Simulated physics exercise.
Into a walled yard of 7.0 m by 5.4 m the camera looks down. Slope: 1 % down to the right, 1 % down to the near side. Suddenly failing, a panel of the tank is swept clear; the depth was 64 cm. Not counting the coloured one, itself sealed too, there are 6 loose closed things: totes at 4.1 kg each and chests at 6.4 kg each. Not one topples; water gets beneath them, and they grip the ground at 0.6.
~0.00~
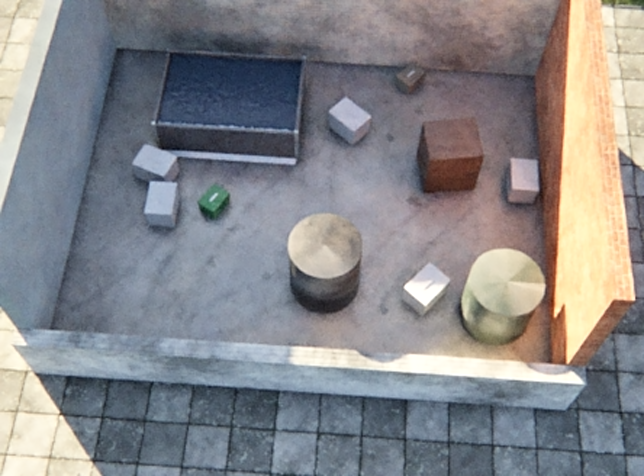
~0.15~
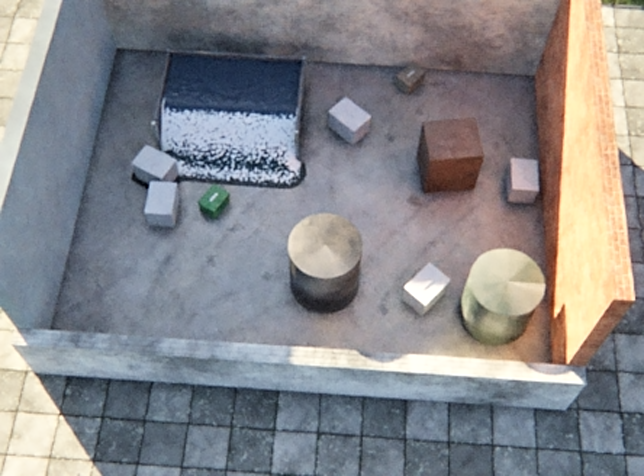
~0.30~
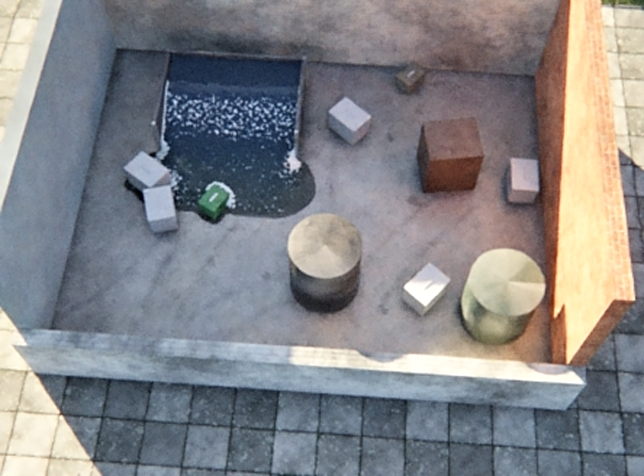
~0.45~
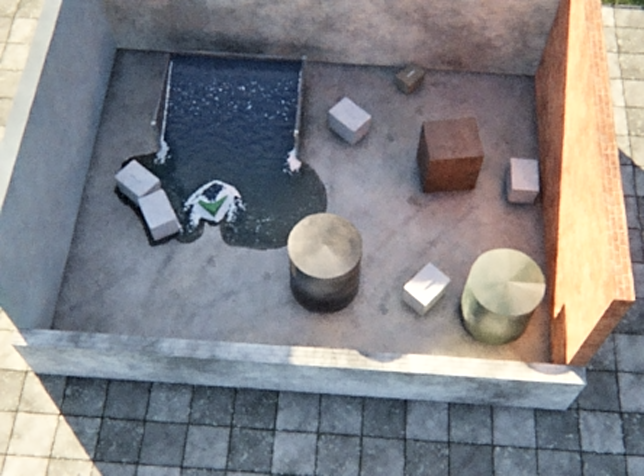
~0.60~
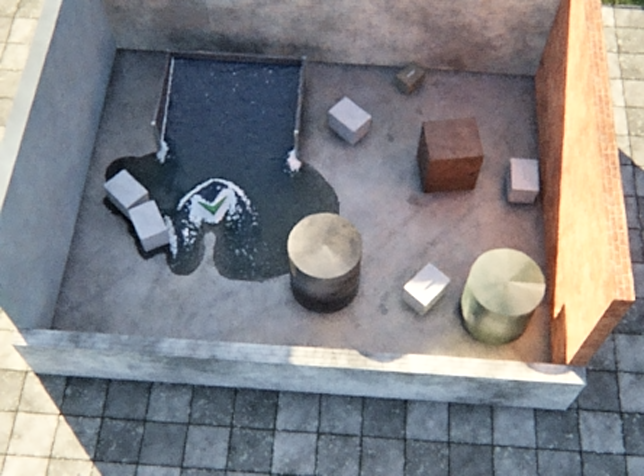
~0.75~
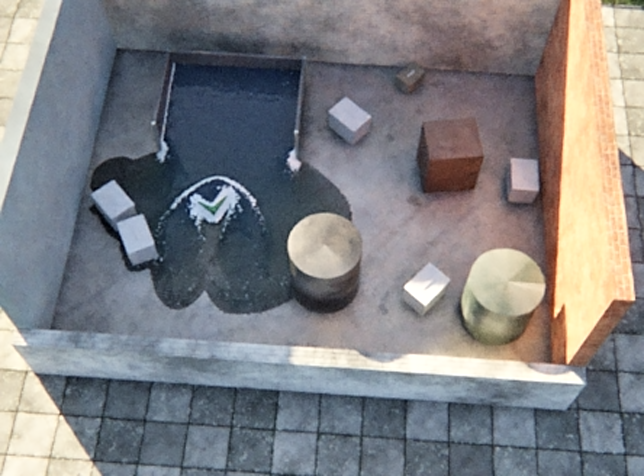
Water rushes from a tank, pushes two pale boxes aside and spreads around a green one.
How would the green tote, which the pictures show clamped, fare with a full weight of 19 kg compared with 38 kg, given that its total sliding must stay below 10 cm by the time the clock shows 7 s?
It would fail at both weights.
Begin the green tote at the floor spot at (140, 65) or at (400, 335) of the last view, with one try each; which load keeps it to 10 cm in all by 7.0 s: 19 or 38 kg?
Taking the two tries in order, even the light one works and only the heavy one works.
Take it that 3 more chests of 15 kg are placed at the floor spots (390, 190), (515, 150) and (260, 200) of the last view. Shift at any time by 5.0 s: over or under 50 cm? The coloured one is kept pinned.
Order as listed: Inside the limit, inside the limit, outside the limit.
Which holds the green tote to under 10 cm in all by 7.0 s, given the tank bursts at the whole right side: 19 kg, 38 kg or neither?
In that case the lower weight is enough.
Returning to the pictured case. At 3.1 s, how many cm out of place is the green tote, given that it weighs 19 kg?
Close to 200 centimetres.
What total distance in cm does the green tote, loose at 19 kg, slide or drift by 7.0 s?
It covers about 300 cm altogether.
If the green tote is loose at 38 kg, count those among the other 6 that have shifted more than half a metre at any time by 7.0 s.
I count 4 of them.
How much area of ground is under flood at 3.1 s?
I'd estimate close to 23 m2.
After 1.4 s the green tote would be 190 cm from its start with 19 kg and 83 cm from its start with 38 kg; 12 cm of water round it then.
After 3.1 s the green tote would be 222 cm from its start with 19 kg and 136 cm from its start with 38 kg; 17 cm of water round it then.
After 4.9 s the green tote would be 243 cm from its start with 19 kg and 136 cm from its start with 38 kg; 10 cm of water round it then.
After 7.0 s the green tote would be 244 cm from its start with 19 kg and 136 cm from its start with 38 kg; 6 cm of water round it then.
